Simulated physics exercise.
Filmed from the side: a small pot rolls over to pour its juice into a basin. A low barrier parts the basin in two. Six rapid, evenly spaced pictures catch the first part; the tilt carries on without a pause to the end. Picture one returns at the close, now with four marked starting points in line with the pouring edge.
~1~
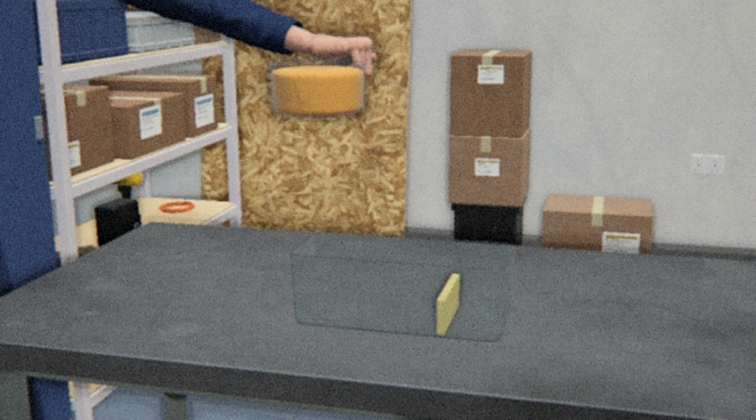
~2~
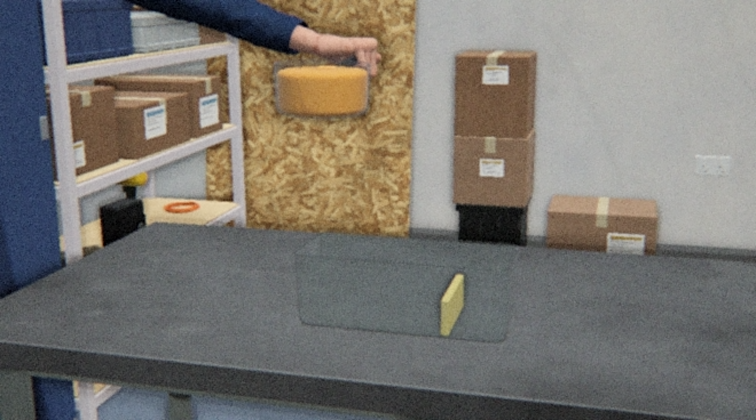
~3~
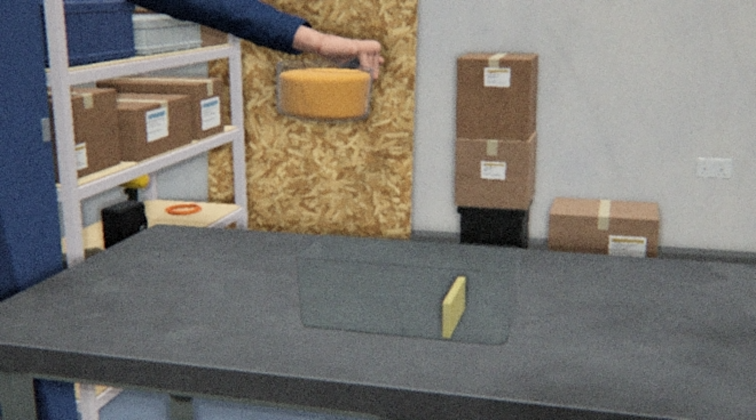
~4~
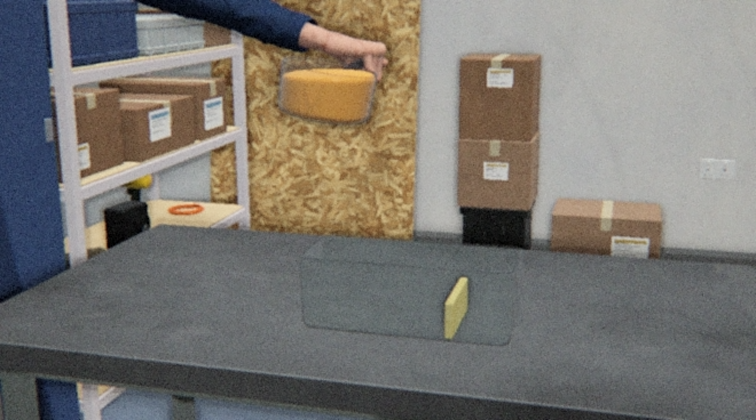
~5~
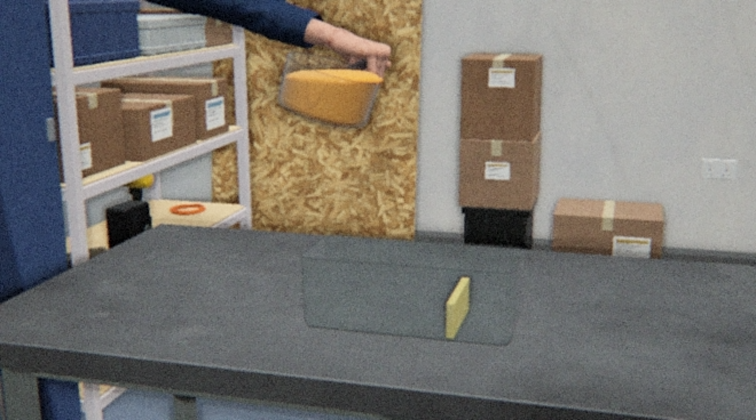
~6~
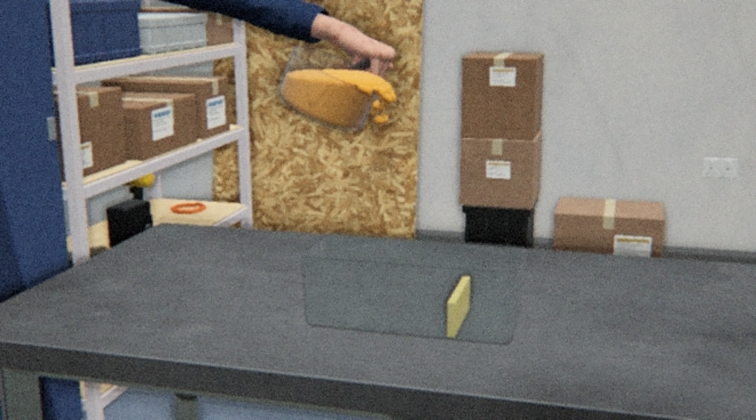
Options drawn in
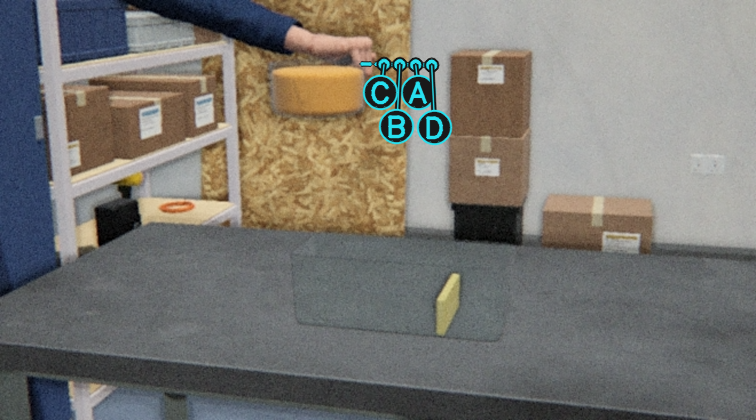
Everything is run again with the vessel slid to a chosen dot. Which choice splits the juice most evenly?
Go for C.
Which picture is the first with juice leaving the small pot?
In picture 5.
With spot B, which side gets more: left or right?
The right one.
On the marked copy, A at (415, 64); B at (399, 64); C at (384, 64); D at (431, 65).
Choosing A, about 30 % ends left of the wall and 68 % right of it.
Choosing B, about 32 % ends left of the wall and 66 % right of it.
Choosing C, about 49 % ends left of the wall and 48 % right of it.
Choosing D, about 30 % ends left of the wall and 68 % right of it; 3 % is lost outside.
